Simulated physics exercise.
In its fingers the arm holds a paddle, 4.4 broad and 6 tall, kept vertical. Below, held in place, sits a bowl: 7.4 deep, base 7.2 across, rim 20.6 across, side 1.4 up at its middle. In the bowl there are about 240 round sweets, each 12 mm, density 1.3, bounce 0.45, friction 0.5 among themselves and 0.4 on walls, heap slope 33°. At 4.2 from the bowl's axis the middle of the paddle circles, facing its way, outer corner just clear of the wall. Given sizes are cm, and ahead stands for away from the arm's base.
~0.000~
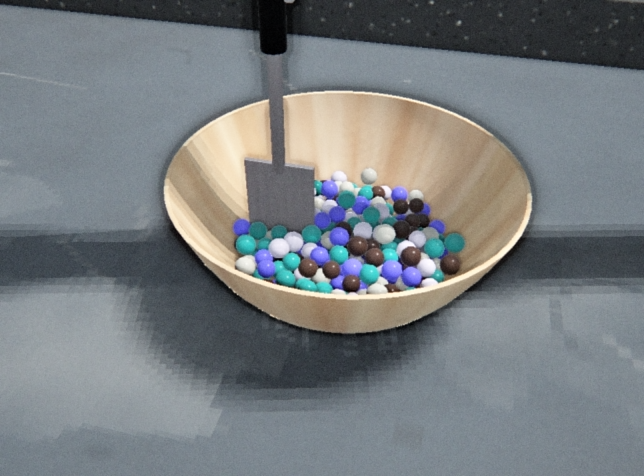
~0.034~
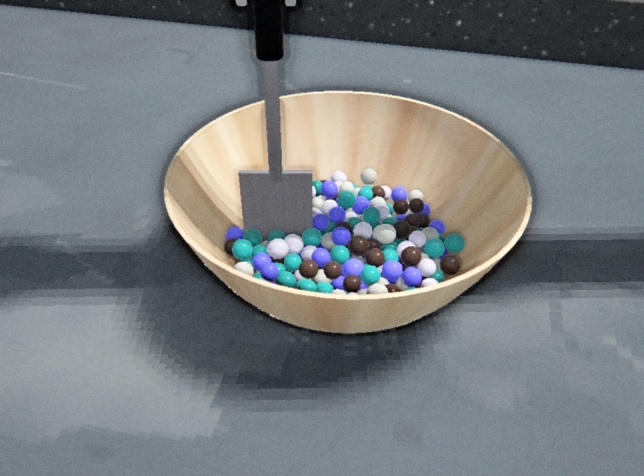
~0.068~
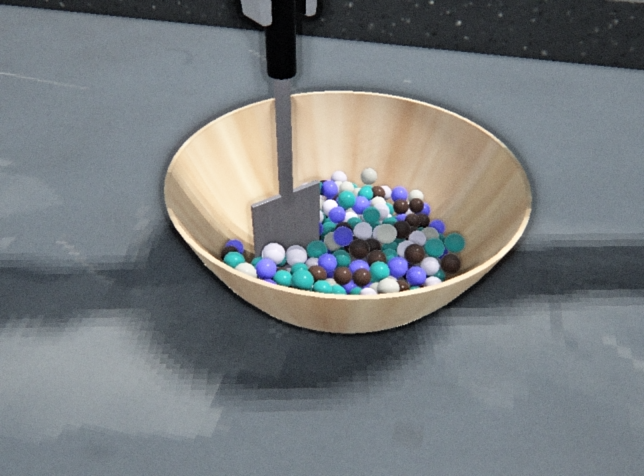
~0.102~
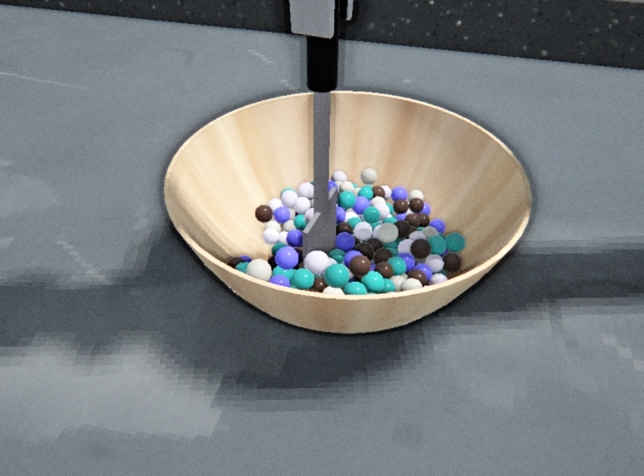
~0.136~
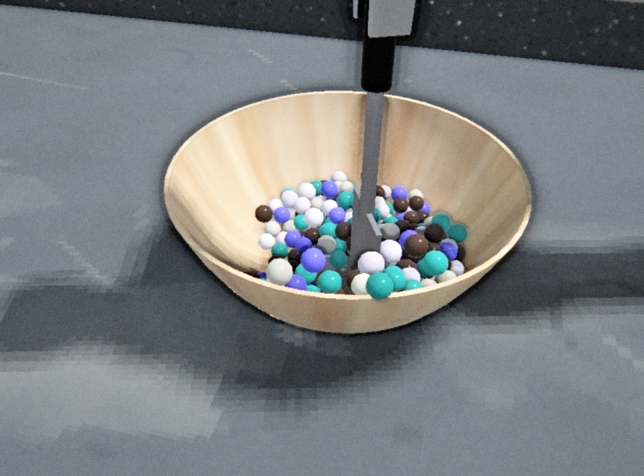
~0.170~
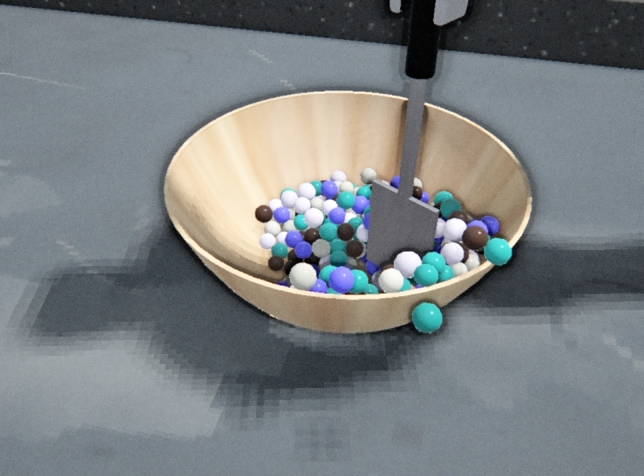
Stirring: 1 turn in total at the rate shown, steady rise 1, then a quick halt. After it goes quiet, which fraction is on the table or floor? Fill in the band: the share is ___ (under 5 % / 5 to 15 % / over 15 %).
The share is 5 to 15 %.
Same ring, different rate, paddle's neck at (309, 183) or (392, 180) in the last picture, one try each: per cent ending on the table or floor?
Near 0 in a hundred for the first and near 5 in a hundred for the second.
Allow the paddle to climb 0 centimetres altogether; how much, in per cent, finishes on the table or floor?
Roughly 15 per cent.
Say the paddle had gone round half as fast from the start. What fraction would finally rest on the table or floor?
Near 0 in a hundred, it would be.
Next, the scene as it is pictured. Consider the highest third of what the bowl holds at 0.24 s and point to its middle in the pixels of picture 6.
The upper third is centred close to (442, 174).
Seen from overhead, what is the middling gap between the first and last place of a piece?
Something near 8 cm, measured level.
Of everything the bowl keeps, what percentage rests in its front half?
Roughly 50 per cent.
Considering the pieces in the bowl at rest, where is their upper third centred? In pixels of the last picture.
Centre of top third: Approx. (293, 227).
After 0.24 s, 227° round, highest piece 10 above the table; 234 in the bowl, 11 in flight or on the tool.
After 0.32 s, 302° round, highest piece 10 above the table; 226 in the bowl, 6 on the table or floor, 13 in flight or on the tool.
After 0.56 s, 0° round, highest piece 5 above the table; 221 in the bowl, 24 on the table or floor.
After 1.26 s, 0° round, highest piece 5 above the table; 221 in the bowl, 24 on the table or floor.
At rest, 221 in the bowl, 24 on the table or floor. That is 10 % on the table or floor.
